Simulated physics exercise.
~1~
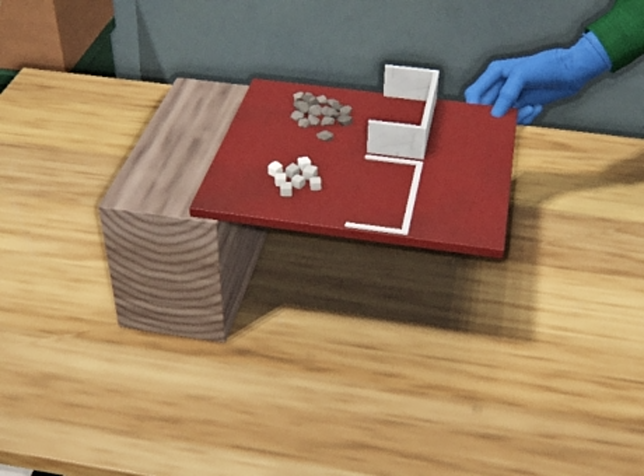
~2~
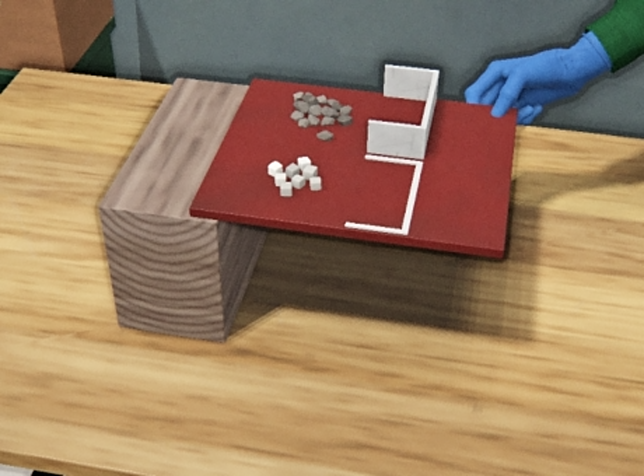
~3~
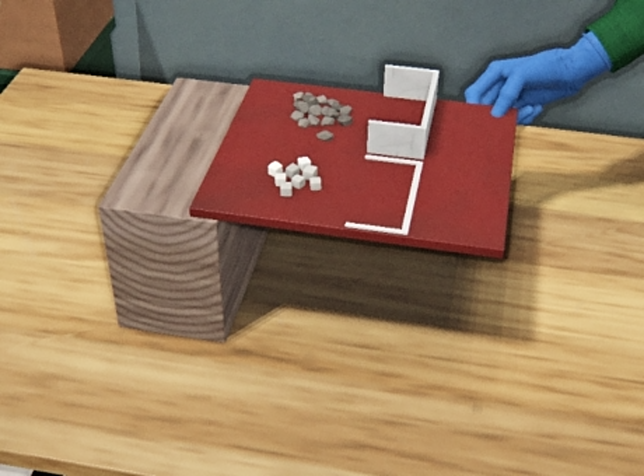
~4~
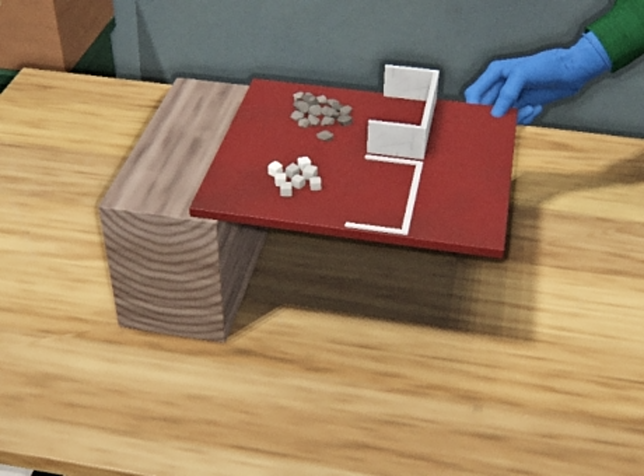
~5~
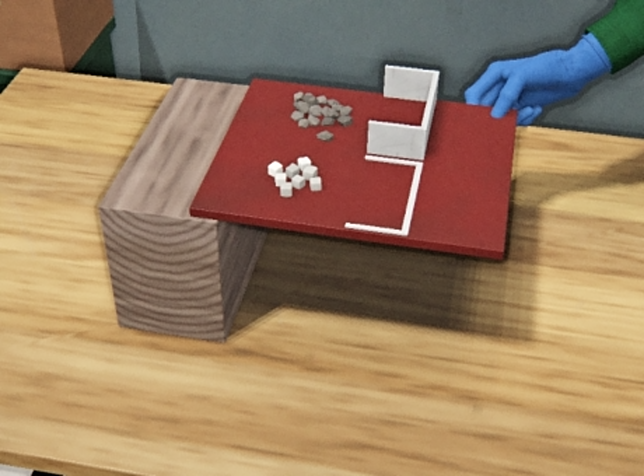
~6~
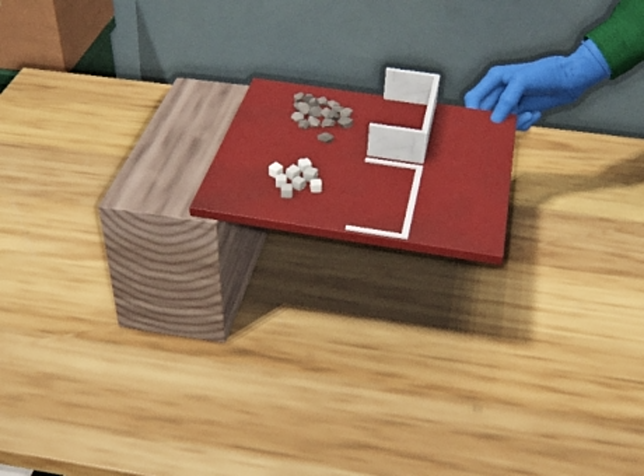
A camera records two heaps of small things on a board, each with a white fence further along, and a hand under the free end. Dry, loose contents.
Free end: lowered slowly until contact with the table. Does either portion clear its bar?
One by one: The nearer portion will make it past its barrier, the farther portion will stay behind its barrier.
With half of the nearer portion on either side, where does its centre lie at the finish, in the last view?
About (585, 328), in pixels of the final view.
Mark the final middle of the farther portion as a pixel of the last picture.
Its middle ends up near (381, 189).
Then, 0.47 s later than the last frame, board sloping at 11°; nearer portion where it was; farther portion where it was.
Then, 1.07 s later than the last frame, board sloping at 25°; nearer portion on its way down; farther portion where it was.
Then, 1.71 s later than the last frame, board sloping at 37°; nearer portion every one past its bar; farther portion has reached its bar.
When it is over, board resting at 37°; nearer portion every one past its bar; farther portion gathered behind its bar.
